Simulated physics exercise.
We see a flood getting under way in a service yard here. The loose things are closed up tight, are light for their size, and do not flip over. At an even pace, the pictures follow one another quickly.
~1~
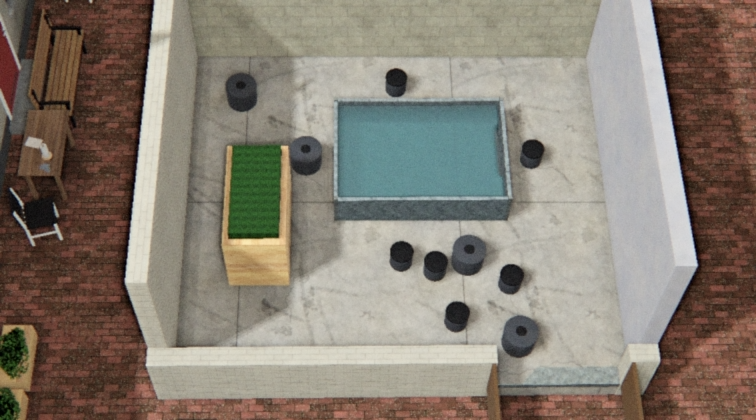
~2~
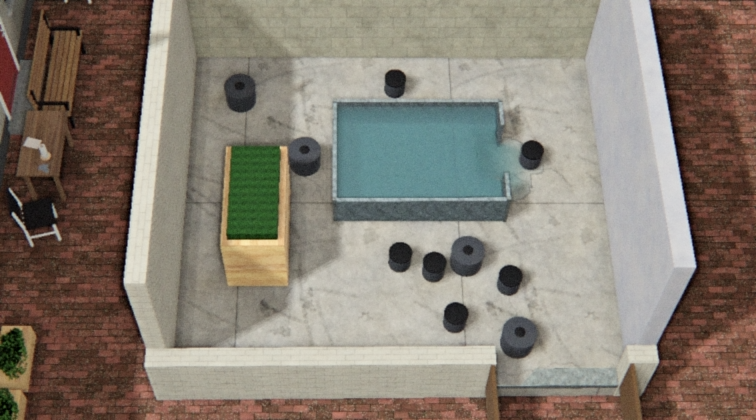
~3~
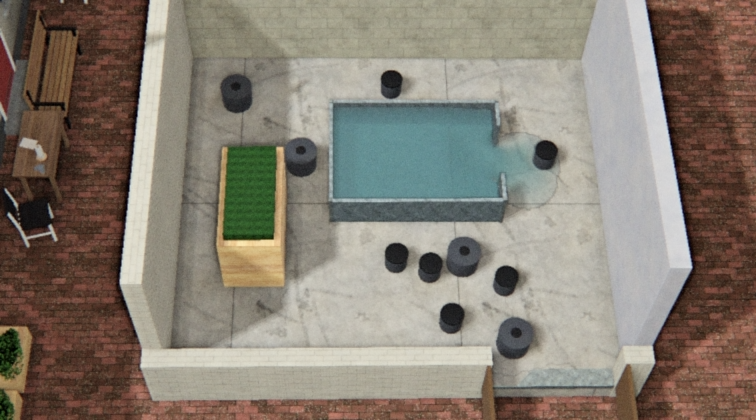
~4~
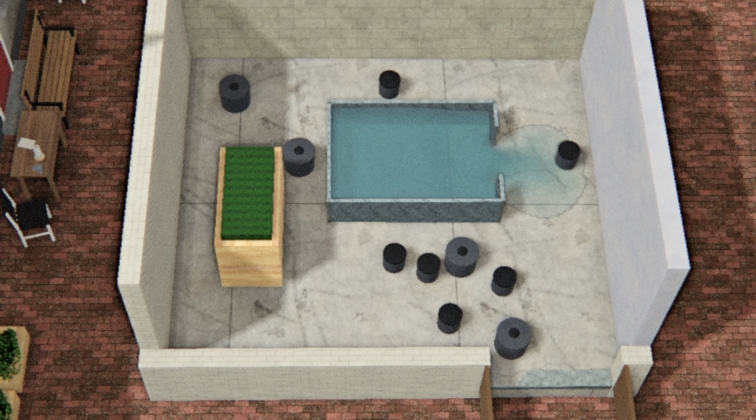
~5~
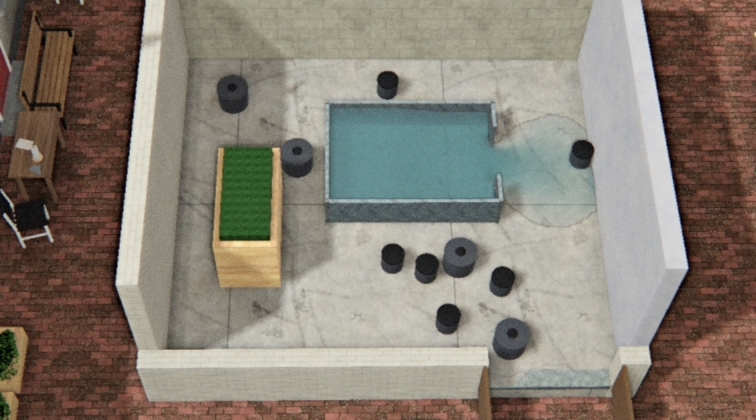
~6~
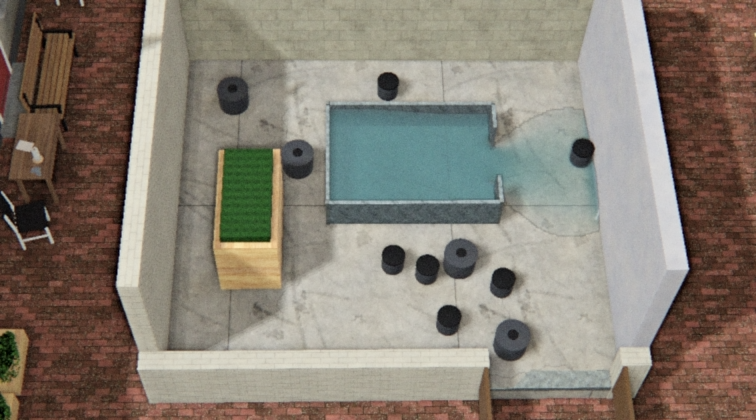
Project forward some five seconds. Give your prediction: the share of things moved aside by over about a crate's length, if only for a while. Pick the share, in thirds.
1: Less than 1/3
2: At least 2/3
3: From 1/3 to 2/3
1, less than 1/3.
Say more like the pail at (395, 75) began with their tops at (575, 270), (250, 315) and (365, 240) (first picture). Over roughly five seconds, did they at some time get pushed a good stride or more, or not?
First driven off, second remains in place, third remains in place.
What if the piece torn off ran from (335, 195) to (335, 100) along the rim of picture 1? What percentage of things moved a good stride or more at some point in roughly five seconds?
50 per cent or thereabouts.
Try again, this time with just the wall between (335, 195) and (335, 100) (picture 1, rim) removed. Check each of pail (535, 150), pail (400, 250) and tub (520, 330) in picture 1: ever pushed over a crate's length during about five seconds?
Object by object: Short of it, short of it, short of it.
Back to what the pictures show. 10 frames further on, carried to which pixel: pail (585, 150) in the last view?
The top ends up somewhere near (550, 69).
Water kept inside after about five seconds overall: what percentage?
I make it 86 percent.
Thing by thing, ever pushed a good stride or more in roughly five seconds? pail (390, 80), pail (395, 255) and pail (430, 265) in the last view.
Goes that far, short of that, short of that.
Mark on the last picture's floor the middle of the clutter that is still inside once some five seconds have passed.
Centre estimate: Around (372, 220).
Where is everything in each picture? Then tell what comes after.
The first picture shows a pail at (533, 148), on the bottom; a pail at (396, 77) rests on the ground; 0 of 10 have shifted.
The second picture shows a pail at (533, 149), on the bottom; a pail at (395, 78) rests on the ground; 0 of 10 have shifted.
The third picture shows a pail at (547, 149) rests on the ground, close to its start; a pail at (391, 78), on the bottom; 1 of 10 have shifted.
The fourth picture shows a pail at (569, 150) rests on the ground, a stride from its start; a pail at (390, 79), on the bottom; 1 of 10 have shifted.
The fifth picture shows a pail at (583, 149) rests on the ground, a stride from its start; a pail at (388, 79), on the bottom; 1 of 10 have shifted.
The sixth picture shows a pail at (584, 148) floats, a stride from its start; a pail at (388, 80) rests on the ground; 1 of 10 have shifted.
A moment on, 1 of 10 are well off their spots; 1 afloat.
Next, 1 of 10 are well off their spots; 1 afloat.
Later, 1 of 10 are well off their spots; 0 afloat.
In the end, 2 of 10 are well off their spots, and 2 have been at some point; 2 afloat.
